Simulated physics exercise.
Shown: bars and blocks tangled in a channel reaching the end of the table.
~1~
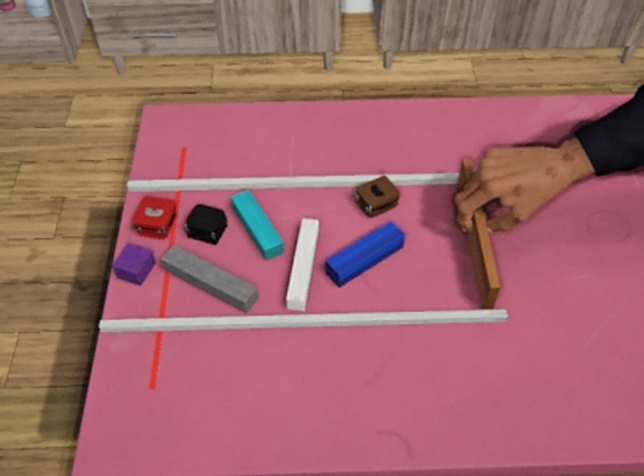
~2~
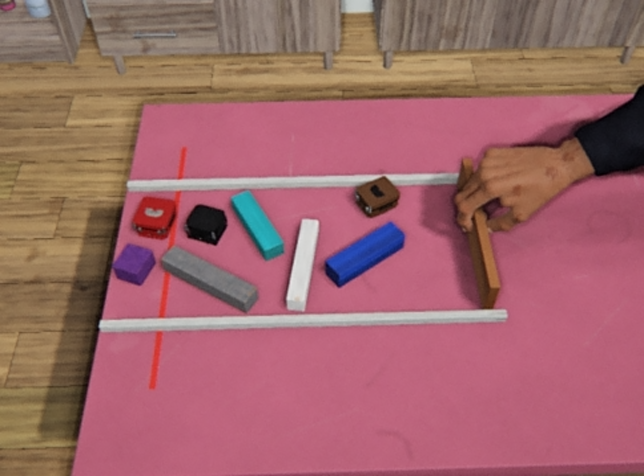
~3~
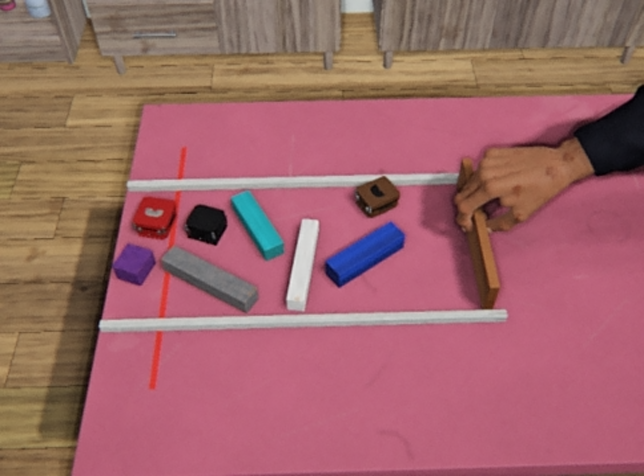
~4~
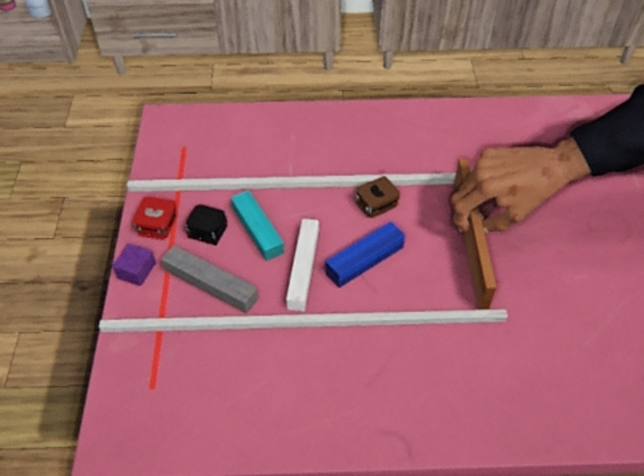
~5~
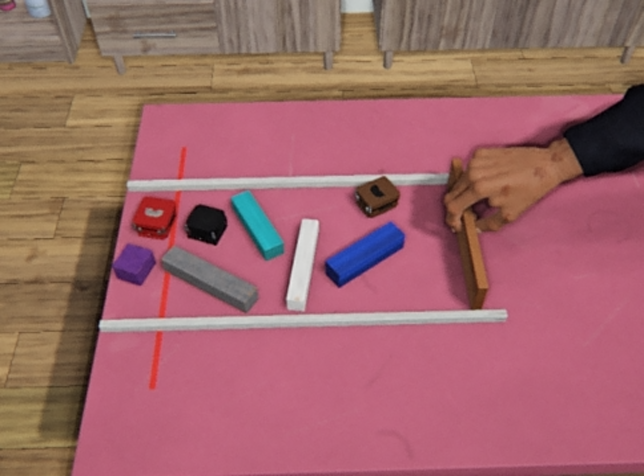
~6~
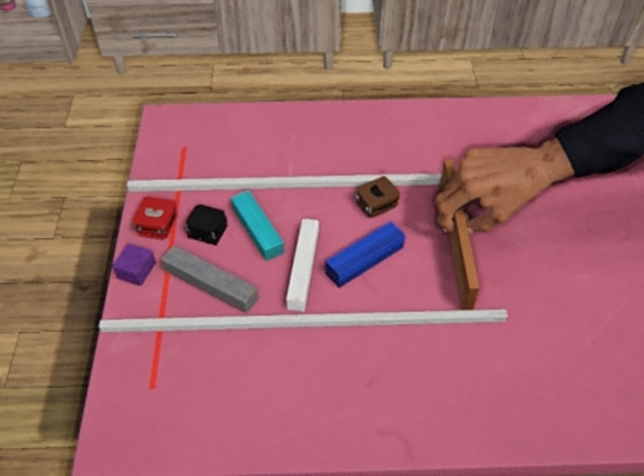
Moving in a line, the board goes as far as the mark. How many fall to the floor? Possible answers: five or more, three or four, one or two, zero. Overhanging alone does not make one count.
Three or four of them.
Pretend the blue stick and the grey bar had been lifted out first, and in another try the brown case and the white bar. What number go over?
That makes 2 fallen, then 2 fallen in the other try.
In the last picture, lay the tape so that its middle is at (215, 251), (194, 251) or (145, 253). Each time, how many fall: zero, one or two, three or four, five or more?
In order of the places: Just one or two; one or two; more than four.
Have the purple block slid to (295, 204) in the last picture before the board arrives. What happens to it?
Result: The purple block remains aboard.
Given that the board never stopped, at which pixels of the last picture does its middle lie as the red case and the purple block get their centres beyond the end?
The red case gives roughly (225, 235), the purple block roughly (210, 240).
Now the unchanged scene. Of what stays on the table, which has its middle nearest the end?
The turquoise stick.
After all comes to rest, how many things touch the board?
That makes 2.
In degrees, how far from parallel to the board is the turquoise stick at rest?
Roughly 0° out of line.
A little later, none off yet; purple block at rest near (134, 264); red case at rest near (156, 219); black case at rest near (207, 225).
When it is over, the number that fall off is three or four; down, grey bar, black case, red case and purple block.
